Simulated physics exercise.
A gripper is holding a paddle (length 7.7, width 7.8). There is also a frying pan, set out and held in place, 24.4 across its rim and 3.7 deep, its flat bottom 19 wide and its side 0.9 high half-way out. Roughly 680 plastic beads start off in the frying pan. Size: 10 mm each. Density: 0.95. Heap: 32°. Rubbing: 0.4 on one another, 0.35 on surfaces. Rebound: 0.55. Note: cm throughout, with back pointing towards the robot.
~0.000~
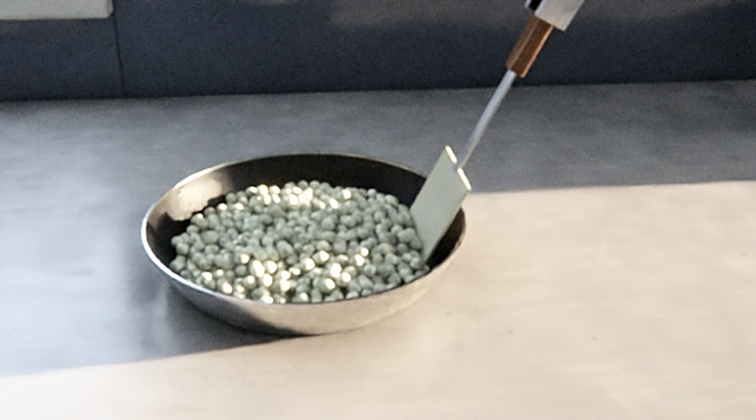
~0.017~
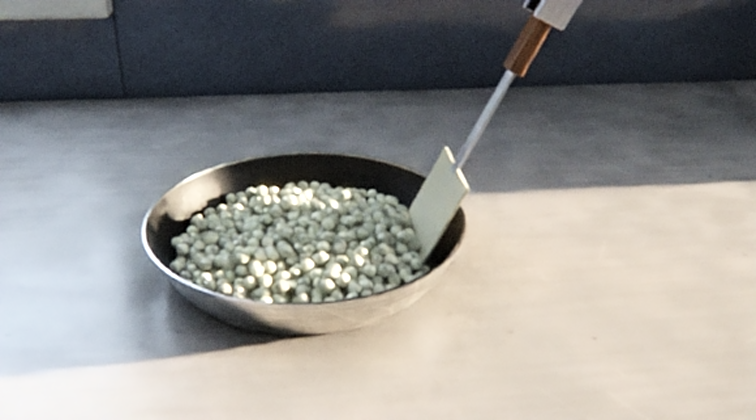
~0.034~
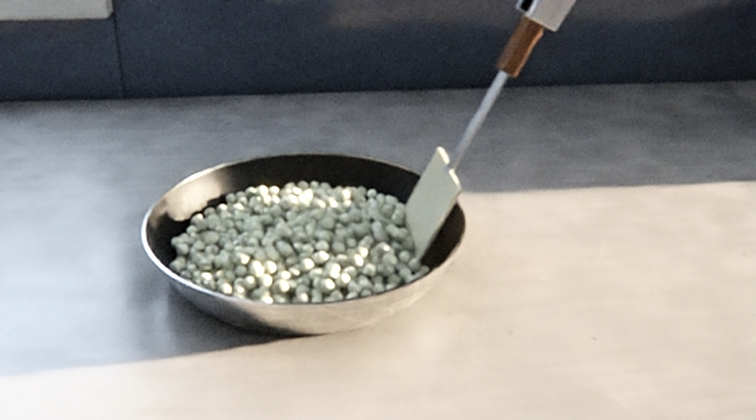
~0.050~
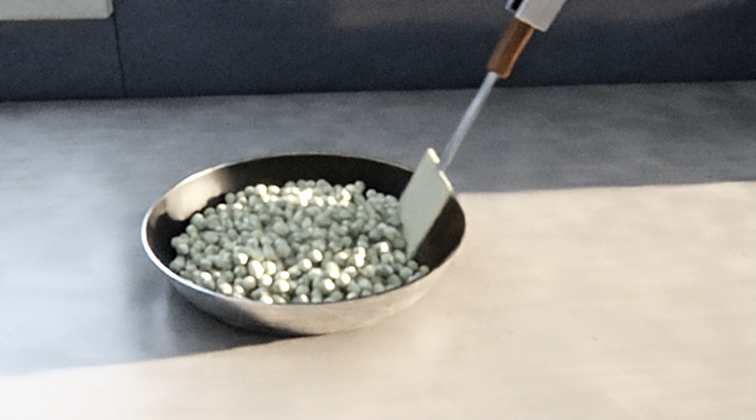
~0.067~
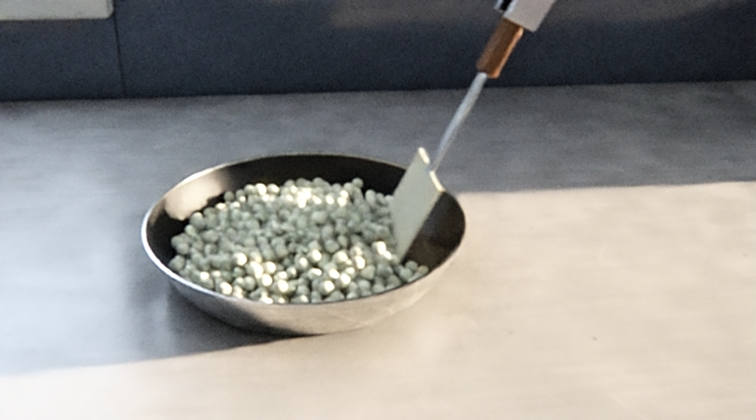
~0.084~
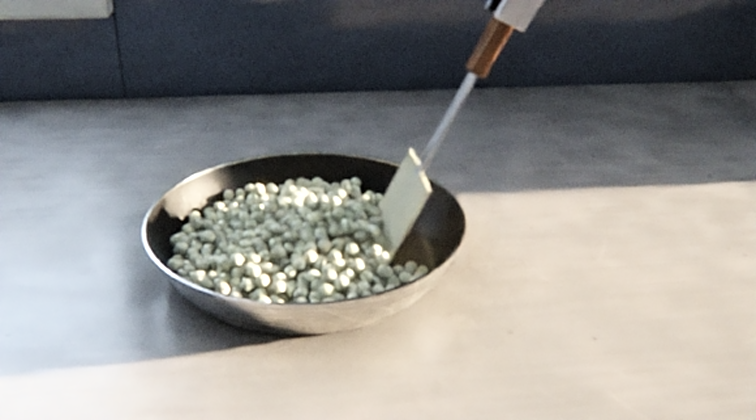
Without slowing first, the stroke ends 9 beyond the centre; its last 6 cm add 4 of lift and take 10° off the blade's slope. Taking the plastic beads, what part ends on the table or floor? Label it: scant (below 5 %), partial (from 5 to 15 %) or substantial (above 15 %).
Partial (from 5 to 15 %).
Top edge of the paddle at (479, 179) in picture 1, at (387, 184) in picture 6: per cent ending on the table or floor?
Some 25 percent ends up on the table or floor.
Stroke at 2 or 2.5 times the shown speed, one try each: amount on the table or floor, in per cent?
Some 20 per cent, then some 25 per cent, on the table or floor.
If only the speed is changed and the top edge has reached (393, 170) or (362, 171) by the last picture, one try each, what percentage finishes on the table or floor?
That comes to some 20 and some 25 percent, in that order.
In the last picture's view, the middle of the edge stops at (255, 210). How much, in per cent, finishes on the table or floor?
My guess is roughly 0 percent.
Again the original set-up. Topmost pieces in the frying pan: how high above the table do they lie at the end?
Close to 5.0 centimetres high.
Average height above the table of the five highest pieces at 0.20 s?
About 4 cm.
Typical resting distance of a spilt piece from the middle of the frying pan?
Some 20 cm.
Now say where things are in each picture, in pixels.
In the first picture, paddle top edge at (458, 166), sloping 64°; upper third of the load around (315, 231), from x 175 to 425, top at y 185; 685 in the frying pan.
In the second picture, paddle top edge at (457, 167), sloping 64°; upper third of the load around (315, 231), from x 175 to 425, top at y 185.
In the third picture, paddle top edge at (450, 167), sloping 64°; upper third of the load around (319, 231), from x 175 to 425, top at y 185.
In the fourth picture, paddle top edge at (440, 168), sloping 64°; upper third of the load around (319, 230), from x 175 to 425, top at y 185.
In the fifth picture, paddle top edge at (430, 168), sloping 64°; upper third of the load around (314, 229), from x 175 to 425, top at y 185.
In the sixth picture, paddle top edge at (420, 169), sloping 64°; upper third of the load around (311, 231), from x 175 to 420, top at y 185; 685 in the frying pan.
After 0.20 s, sloping 64°, highest piece 4 above the table; 685 in the frying pan.
After 0.31 s, sloping 60°, highest piece 6 above the table; 685 in the frying pan.
After 0.57 s, sloping 54°, highest piece 5 above the table; 616 in the frying pan, 66 on the table or floor, 3 on the blade or in flight.
After 1.62 s, sloping 54°, highest piece 4 above the table; 616 in the frying pan, 69 on the table or floor.
At rest, 616 in the frying pan, 69 on the table or floor. That is 10 % on the table or floor.
